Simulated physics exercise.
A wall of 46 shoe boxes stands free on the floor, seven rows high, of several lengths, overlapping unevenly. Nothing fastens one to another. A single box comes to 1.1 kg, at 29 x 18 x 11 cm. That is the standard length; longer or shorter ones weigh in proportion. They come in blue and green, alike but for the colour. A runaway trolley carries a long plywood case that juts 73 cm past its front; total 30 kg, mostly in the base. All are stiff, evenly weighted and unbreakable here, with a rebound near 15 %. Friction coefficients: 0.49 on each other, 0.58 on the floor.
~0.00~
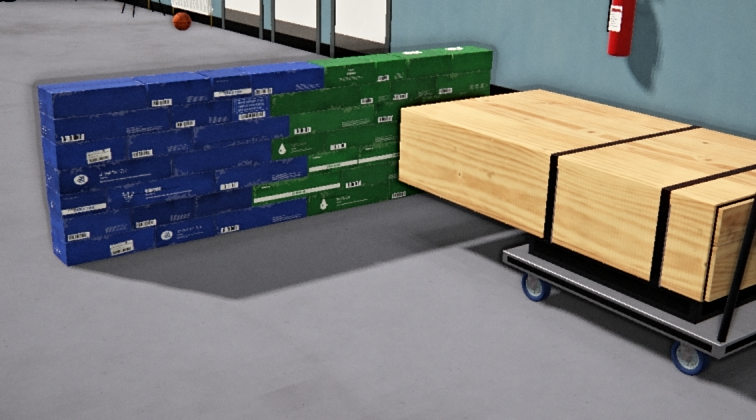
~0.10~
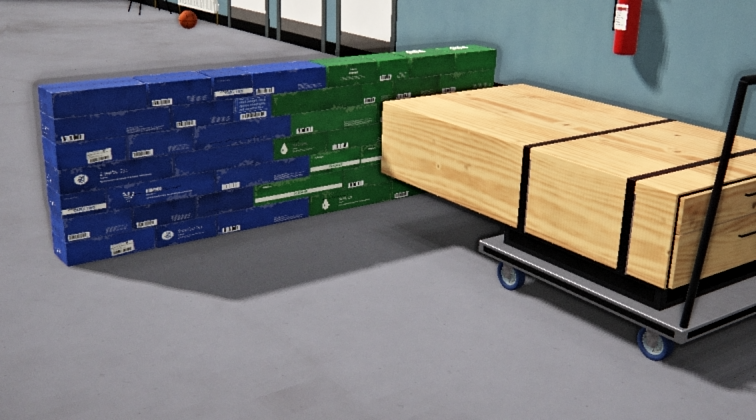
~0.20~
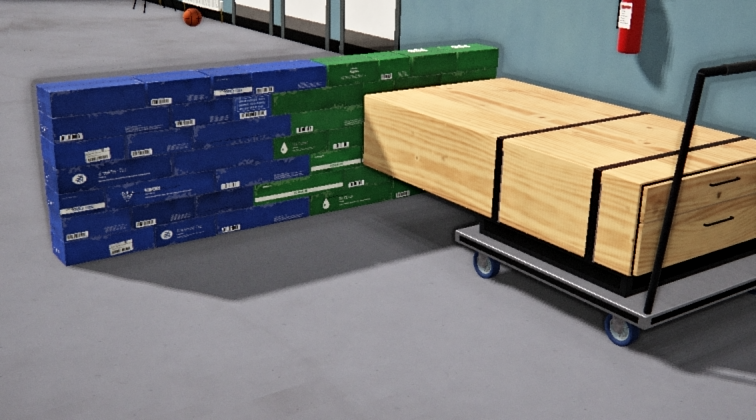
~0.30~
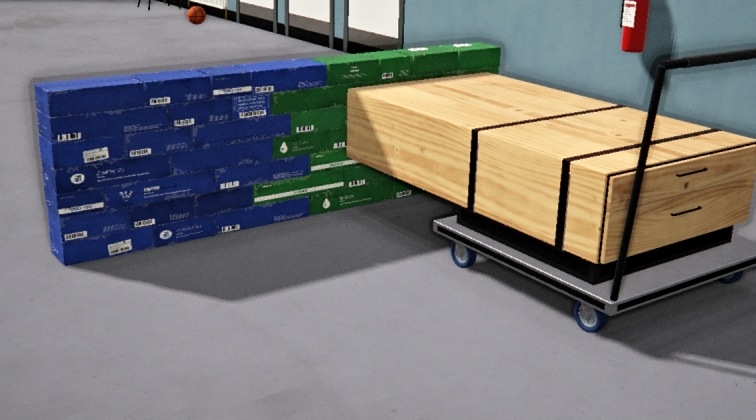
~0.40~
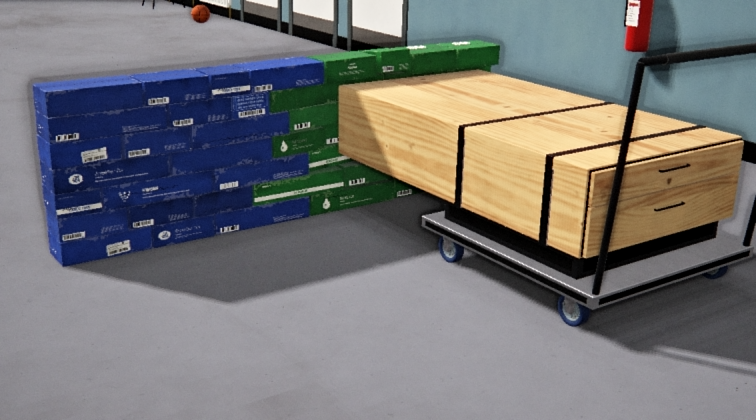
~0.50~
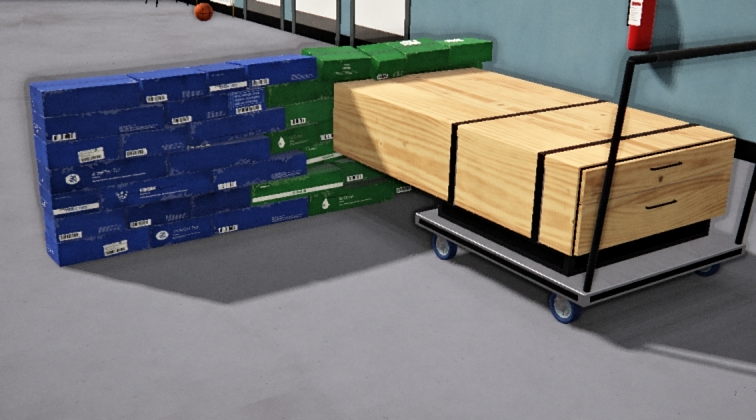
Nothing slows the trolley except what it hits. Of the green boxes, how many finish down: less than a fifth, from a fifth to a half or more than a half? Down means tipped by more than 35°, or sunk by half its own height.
Ending down: Upwards of a half.
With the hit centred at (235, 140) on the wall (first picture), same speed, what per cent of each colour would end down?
Then blue 100, green 50 per cent.
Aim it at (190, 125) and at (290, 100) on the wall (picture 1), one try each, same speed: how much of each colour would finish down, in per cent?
Blue 90 then 30, green 20 then 20 per cent.
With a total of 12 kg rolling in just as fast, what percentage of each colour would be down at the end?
Then blue 0, green 0 per cent.
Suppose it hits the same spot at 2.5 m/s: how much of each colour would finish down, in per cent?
Then blue 30, green 60 per cent.
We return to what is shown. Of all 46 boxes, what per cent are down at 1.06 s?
At that moment 60 per cent.
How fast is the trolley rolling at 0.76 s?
Roughly 0.2 m/s.
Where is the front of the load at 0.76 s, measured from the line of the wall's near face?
Some 20 cm beyond.
After 0.76 s, load 18 cm past the wall's line, still rolling; 5 of the 25 green boxes down (5 of 46 in all colours); top green box leaning 42°, 48 mm lower; top blue box leaning 29°.
After 1.06 s, load 24 cm past the wall's line, still rolling; 21 of the 25 green boxes down (27 of 46 in all colours); top green box on its side; top blue box on its side.
At rest (2.3 s), load 32 cm past the wall's line, stopped; 21 of the 25 green boxes down (27 of 46 in all colours); top green box leaning 44°, 44 cm lower; top blue box on its side. That is 84 per cent. As the last picture would show them, middles, top green box near (261, 134), top blue box near (105, 195).
